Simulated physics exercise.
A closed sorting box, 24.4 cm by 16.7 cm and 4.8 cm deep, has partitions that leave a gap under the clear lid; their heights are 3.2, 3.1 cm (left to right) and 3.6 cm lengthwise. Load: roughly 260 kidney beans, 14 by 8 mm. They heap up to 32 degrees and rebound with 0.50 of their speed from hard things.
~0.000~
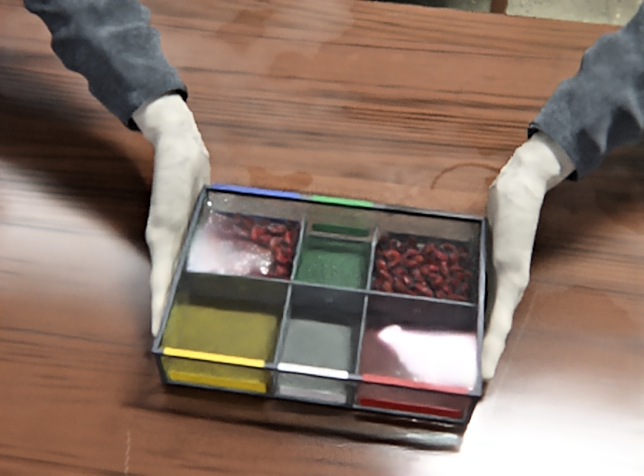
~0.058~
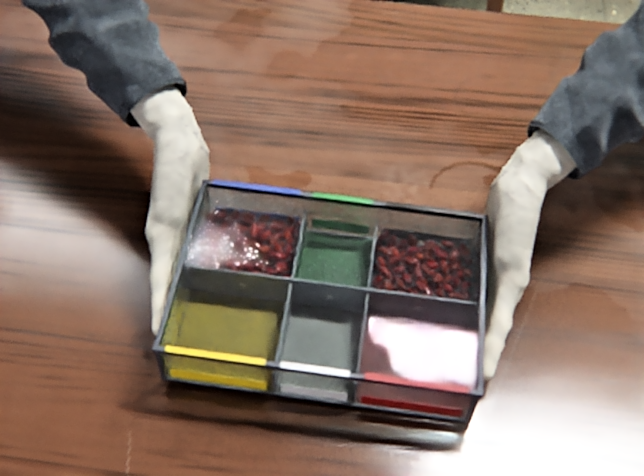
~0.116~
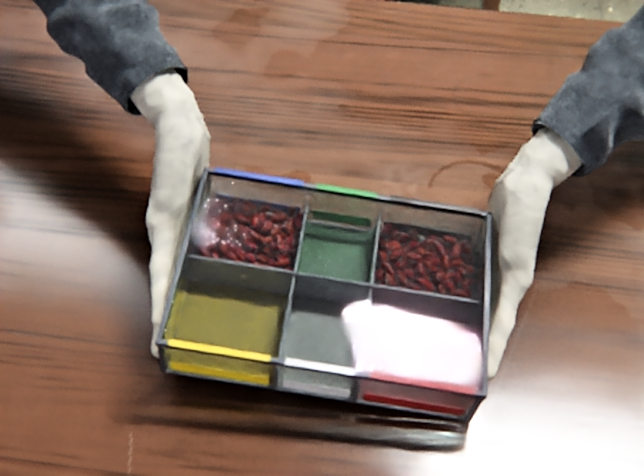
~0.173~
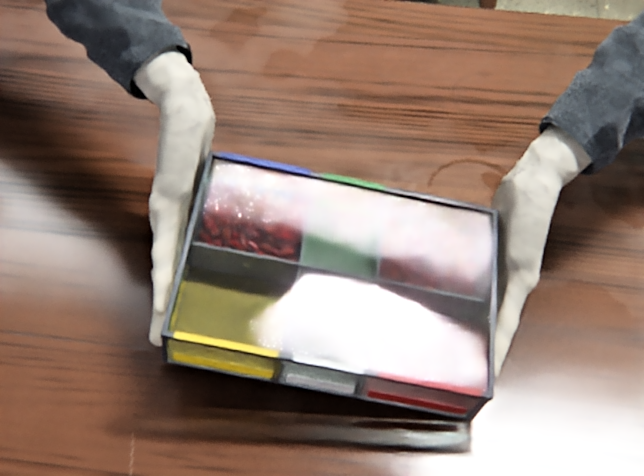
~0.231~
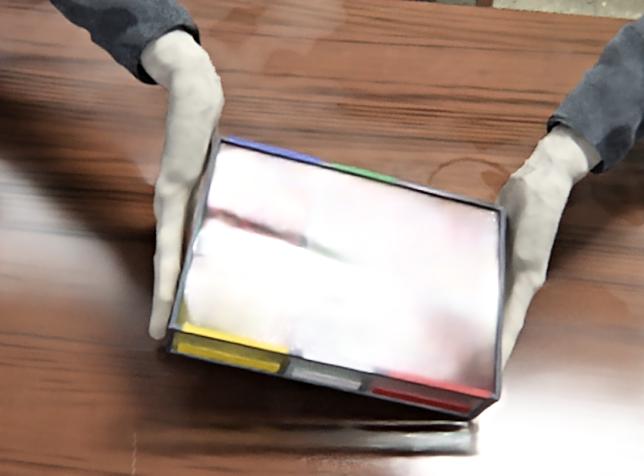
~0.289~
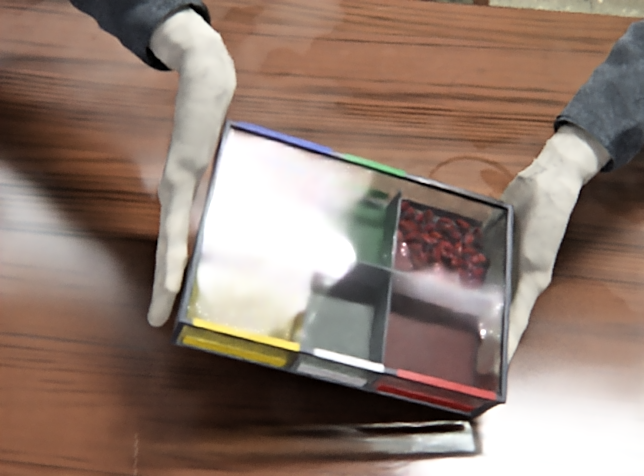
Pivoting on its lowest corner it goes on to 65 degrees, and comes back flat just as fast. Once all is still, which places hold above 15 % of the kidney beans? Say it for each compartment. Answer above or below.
Red compartment: Below; blue compartment: Above; green compartment: Below; yellow compartment: Below; white compartment: Below; black compartment: Above.
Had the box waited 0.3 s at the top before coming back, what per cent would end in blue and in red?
In that case blue 55; red 0.
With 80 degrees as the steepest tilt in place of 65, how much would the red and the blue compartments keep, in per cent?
Red 5; blue 55.
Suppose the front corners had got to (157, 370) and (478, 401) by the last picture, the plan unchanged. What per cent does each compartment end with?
Red 0; blue 55; green 0; yellow 5; white 0; black 40.
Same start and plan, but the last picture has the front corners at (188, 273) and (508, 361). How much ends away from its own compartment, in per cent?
In that case some 5 per cent.
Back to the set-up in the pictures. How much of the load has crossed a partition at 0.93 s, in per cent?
About 5 per cent.
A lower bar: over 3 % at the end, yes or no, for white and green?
White no, green yes.
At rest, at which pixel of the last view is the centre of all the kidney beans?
Near (341, 274).
Then, at 0.93 s, tilt 63 degrees; blue 55 %, green 5 %, black 40 %.
Then, at 1.36 s, tilt 26 degrees; blue 45 %, green 10 %, black 40 %.
After 1.86 s, tilt 0 degrees; blue 45 %, green 10 %, black 40 %.
By 2.2 s all is still; red 0 %, blue 45 %, green 10 %, yellow 0 %, white 0 %, black 40 %.
